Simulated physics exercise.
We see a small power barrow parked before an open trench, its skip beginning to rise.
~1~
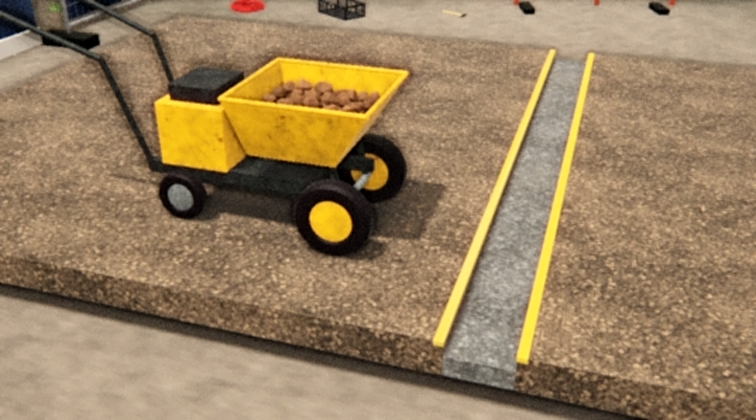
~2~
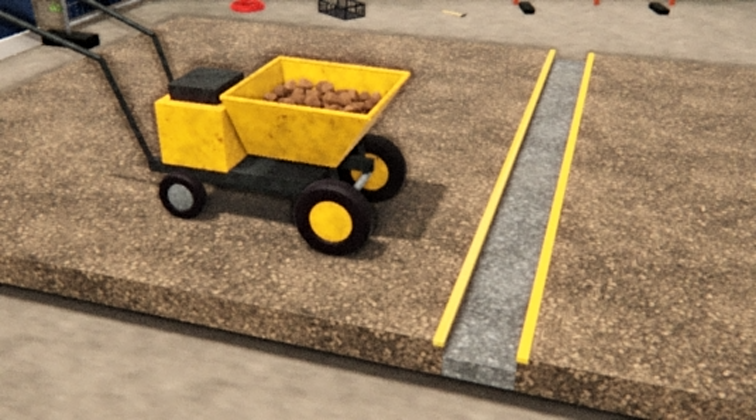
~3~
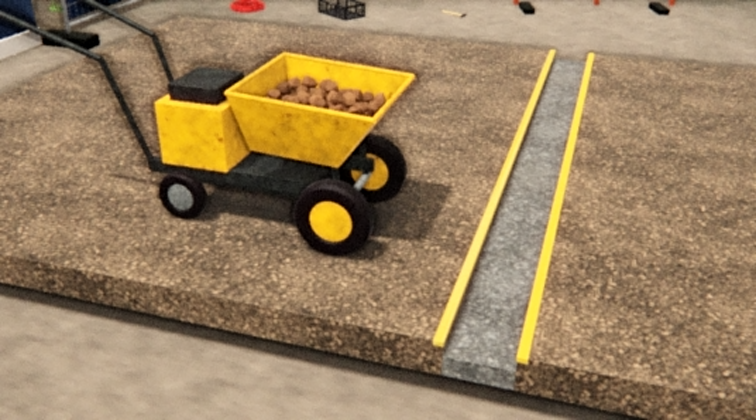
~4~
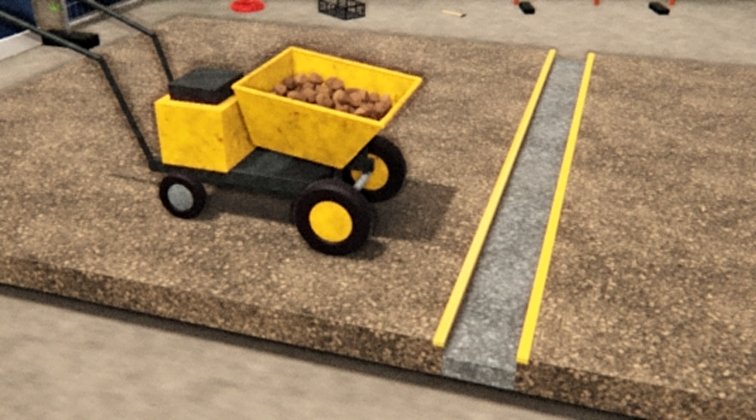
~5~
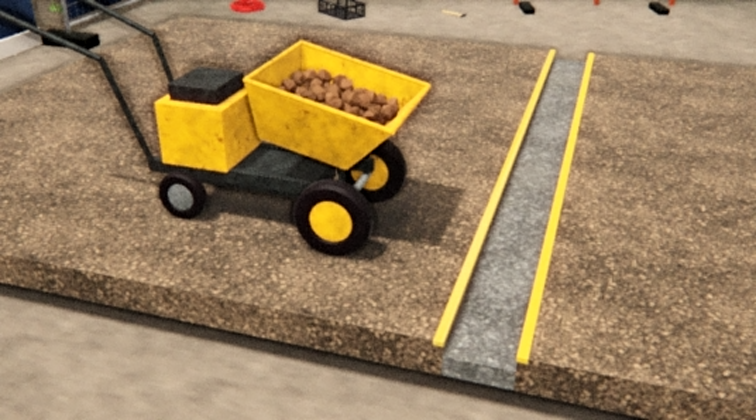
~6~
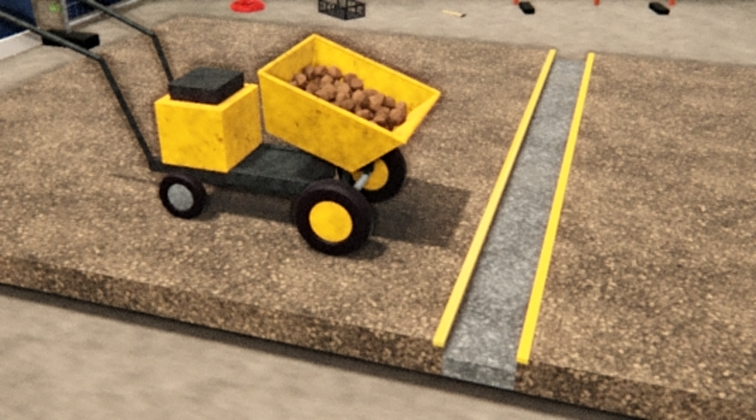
A yellow skip full of brown clay clods on a small power barrow slowly tilted forward to the right, its back end lifting, while the barrow stayed parked beside a shallow, yellow-edged trench.
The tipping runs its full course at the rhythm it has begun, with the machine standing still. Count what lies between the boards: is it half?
The trench ends with the larger part of it.
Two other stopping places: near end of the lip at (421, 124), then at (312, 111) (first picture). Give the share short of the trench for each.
The first gives 0 %, the second 60 %.
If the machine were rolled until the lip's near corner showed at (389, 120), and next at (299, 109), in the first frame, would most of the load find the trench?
The first try: The larger part. The second: Under half.
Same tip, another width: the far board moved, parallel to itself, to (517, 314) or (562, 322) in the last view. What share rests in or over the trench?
About 60 and 80 per cent.
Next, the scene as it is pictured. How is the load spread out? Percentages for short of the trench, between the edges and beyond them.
About: Short 15, between 70, beyond 5 per cent.
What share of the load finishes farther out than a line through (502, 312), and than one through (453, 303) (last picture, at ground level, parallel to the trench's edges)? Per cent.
First some 20, then 70 per cent.
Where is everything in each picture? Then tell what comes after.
Lip of the skip at (366, 117), level; top of the load at (331, 100), clay clods; first edge of the trench at (454, 302); far edge at (532, 317), the trench over half as wide as the skip, and shallow for its width, in the first picture.
Lip of the skip at (368, 118), level; top of the load at (333, 100), in the second picture.
Lip of the skip at (374, 121), tipped barely; top of the load at (315, 103), in the third picture.
Lip of the skip at (382, 125), tipped a little; top of the load at (310, 97), in the fourth picture.
Lip of the skip at (392, 132), tipped a little; top of the load at (318, 95), in the fifth picture.
Lip of the skip at (403, 141), tipped clearly; top of the load at (313, 91); first edge of the trench at (454, 302); far edge at (532, 317), in the sixth picture.
Soon after the last picture, skip tipped steeply; all in the skip.
A little later, skip tipped right over; most in the skip; a stray few short of the trench; a small part in or heaped over the trench; a stray few falling.
Later still, skip tipped right over; about a quarter in the skip; a small part short of the trench; about two thirds in or heaped over the trench; a stray few beyond it.
At rest, skip tipped right over; a small part in the skip; a small part short of the trench; about two thirds in or heaped over the trench; a stray few beyond it.
